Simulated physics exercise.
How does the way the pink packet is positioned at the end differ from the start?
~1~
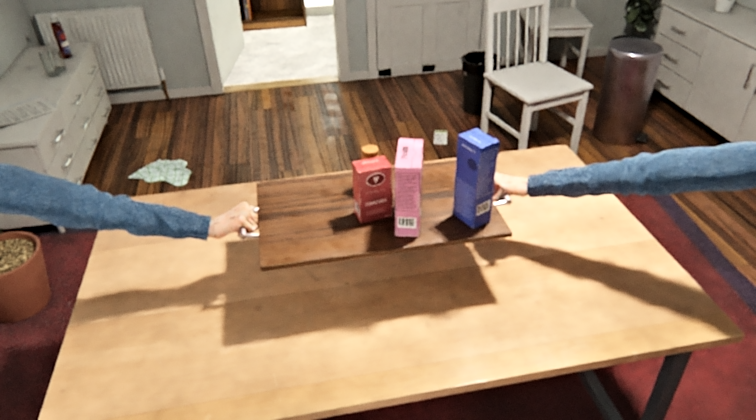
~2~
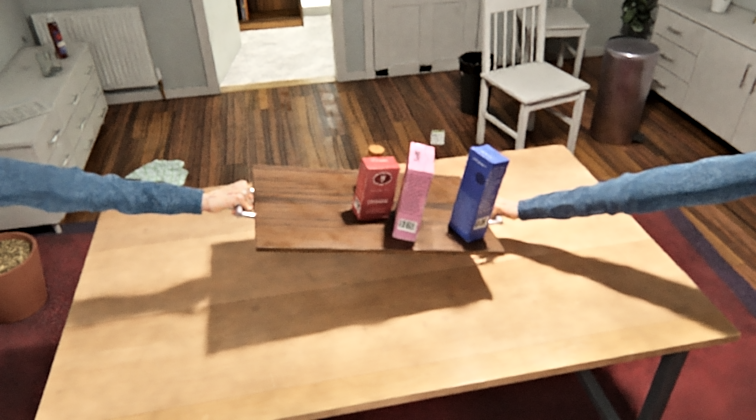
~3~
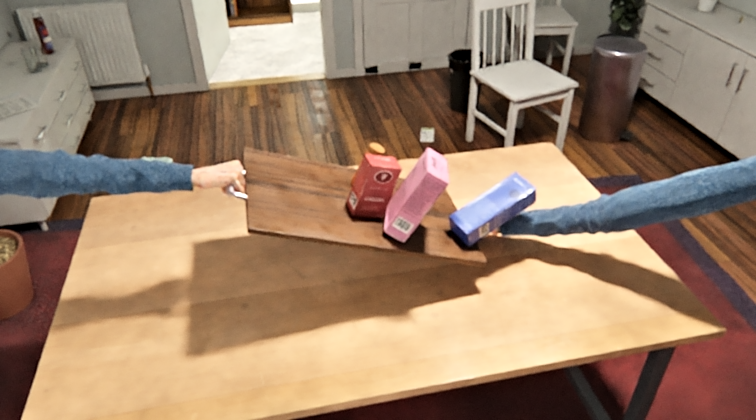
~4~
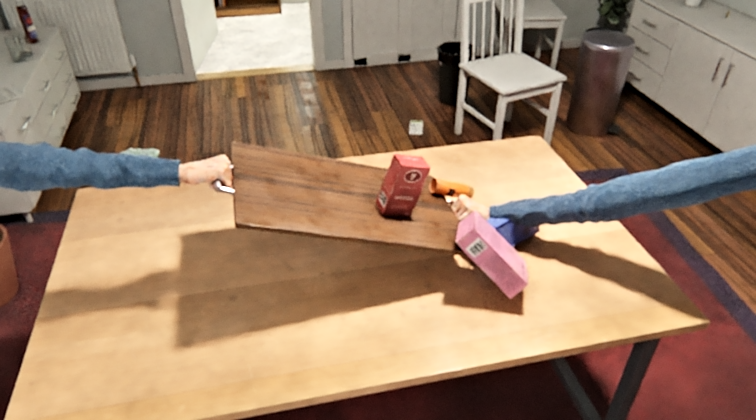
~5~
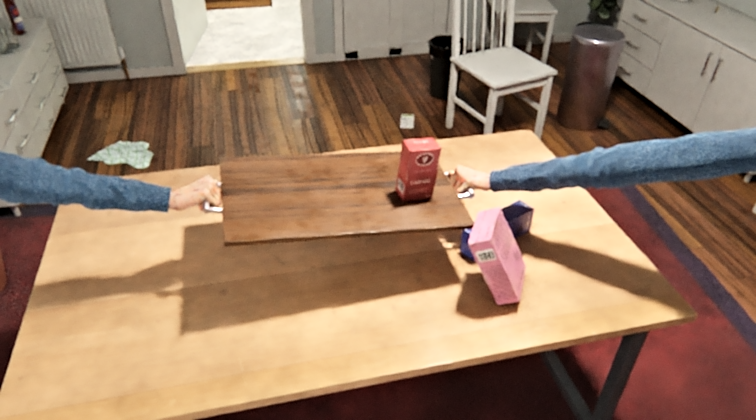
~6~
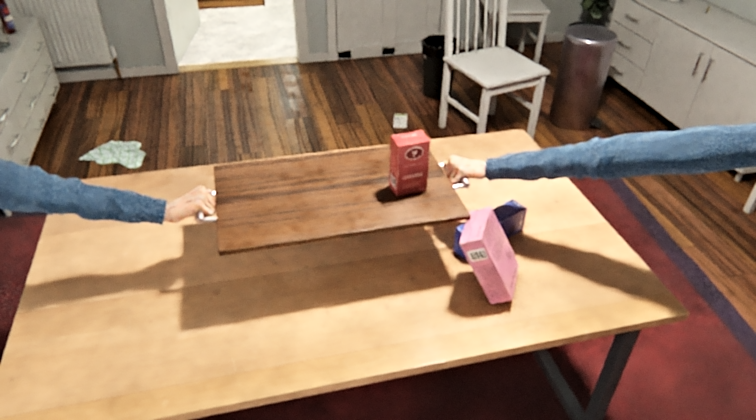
At the start the pink packet stands upright on the tray. By the end it is upside down on the table, off the right side of the tray.
